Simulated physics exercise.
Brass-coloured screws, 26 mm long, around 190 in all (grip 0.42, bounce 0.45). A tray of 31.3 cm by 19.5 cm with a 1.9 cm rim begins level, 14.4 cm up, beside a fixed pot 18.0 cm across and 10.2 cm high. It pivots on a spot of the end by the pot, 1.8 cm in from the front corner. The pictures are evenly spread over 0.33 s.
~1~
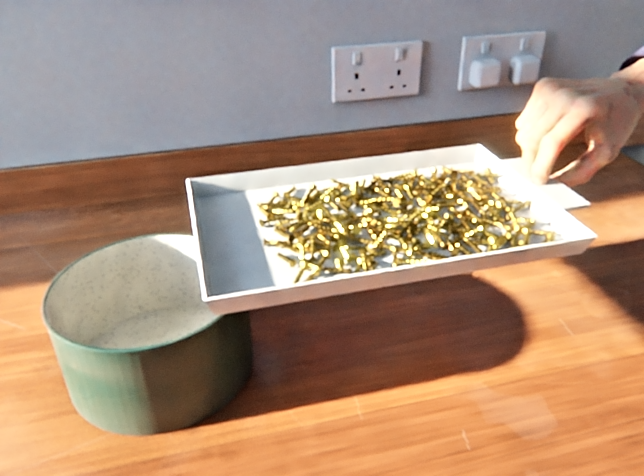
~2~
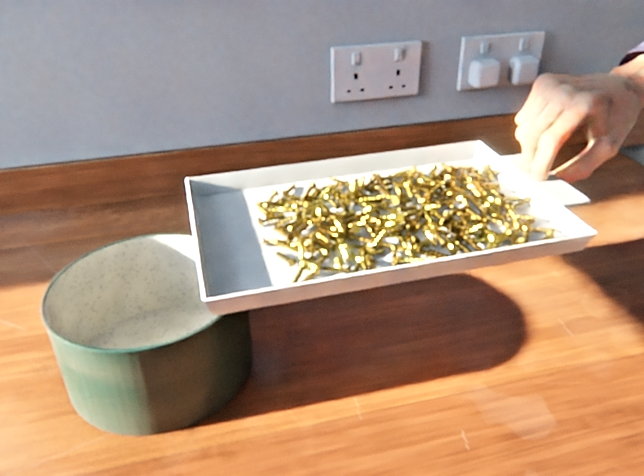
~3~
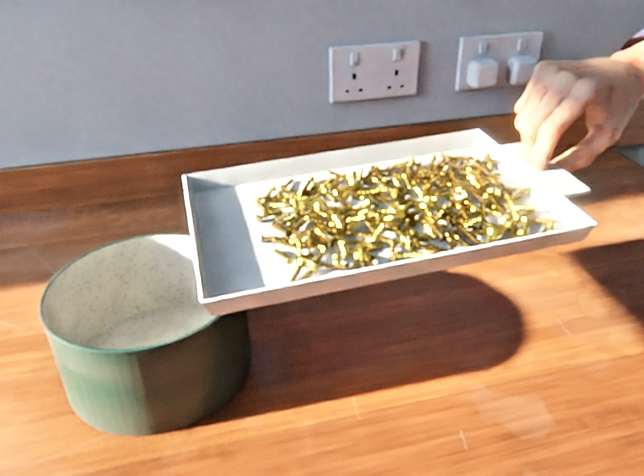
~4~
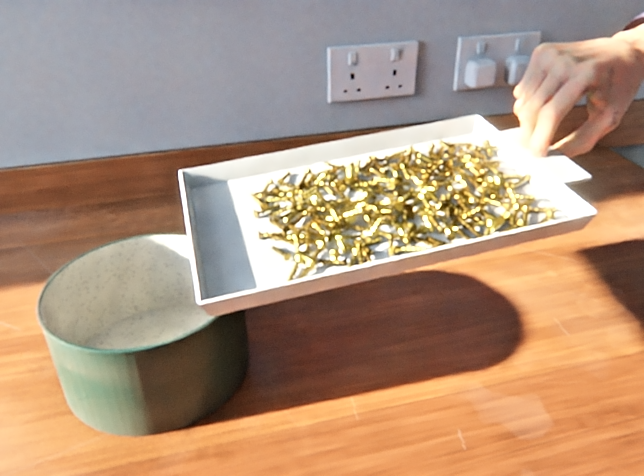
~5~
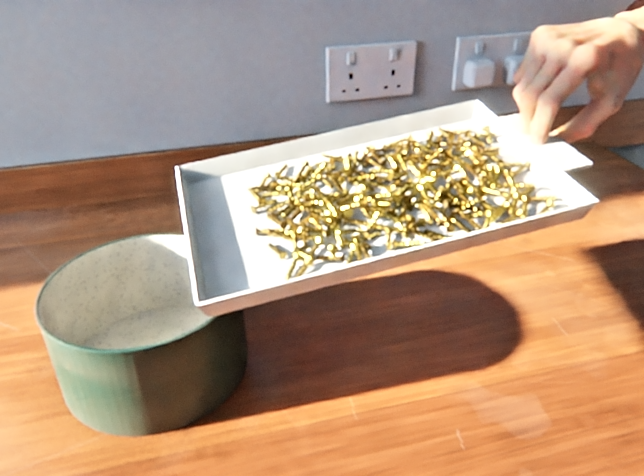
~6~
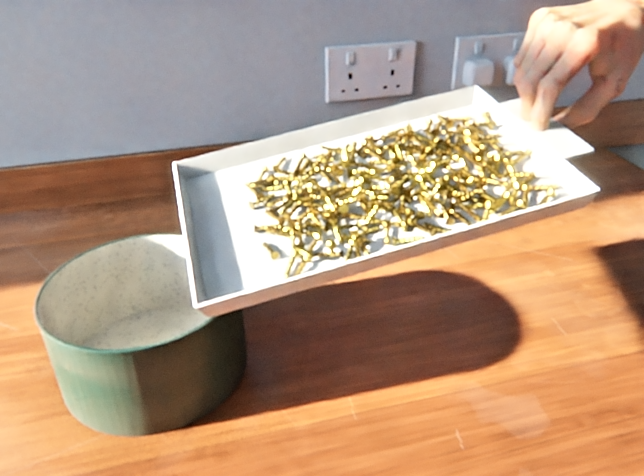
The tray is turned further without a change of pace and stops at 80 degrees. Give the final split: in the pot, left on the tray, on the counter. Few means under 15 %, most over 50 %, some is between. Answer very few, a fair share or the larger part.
In the pot: Very few; left on the tray: Very few; on the counter: The larger part.
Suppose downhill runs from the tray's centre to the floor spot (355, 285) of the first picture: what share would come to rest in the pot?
Some 0 per cent.
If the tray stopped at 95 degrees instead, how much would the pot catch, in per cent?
In that case some 5 per cent.
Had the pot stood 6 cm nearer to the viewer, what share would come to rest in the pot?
It would be near 55 per cent.
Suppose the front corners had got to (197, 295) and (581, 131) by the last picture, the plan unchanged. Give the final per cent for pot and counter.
Pot 80, counter 15.
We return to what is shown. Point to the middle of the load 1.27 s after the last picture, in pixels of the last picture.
Around (213, 260).
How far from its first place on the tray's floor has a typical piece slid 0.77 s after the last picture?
Some 12 cm.
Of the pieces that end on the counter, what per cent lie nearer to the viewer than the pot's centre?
Roughly 100 per cent.
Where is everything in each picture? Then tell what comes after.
The first picture shows tray tilt 0 degrees, front corners at (212, 294) and (586, 233); middle of the pieces at (389, 219); pot at (147, 284).
The second picture shows tray tilt 1 degrees, front corners at (211, 294) and (586, 230); middle of the pieces at (388, 217).
The third picture shows tray tilt 3 degrees, front corners at (209, 295) and (586, 221); middle of the pieces at (387, 211).
The fourth picture shows tray tilt 6 degrees, front corners at (206, 296) and (587, 210), lowest corner left front; middle of the pieces at (385, 203).
The fifth picture shows tray tilt 8 degrees, front corners at (204, 298) and (587, 199), lowest corner left front; middle of the pieces at (383, 195).
The sixth picture shows tray tilt 11 degrees, front corners at (202, 299) and (588, 187), lowest corner left front; middle of the pieces at (382, 187); pot at (140, 284).
Then, 0.77 s after the last picture, tilt 44 degrees; the tray holds 100 %, the pot 0 %.
Then, 1.27 s after the last picture, tilt 65 degrees; the tray holds 90 %, the pot 0 %.
Then, 1.84 s after the last picture, tilt 80 degrees; the tray holds 10 %, the pot 5 %.
In the end, pot 5 %, tray 0 %, counter 95 %.
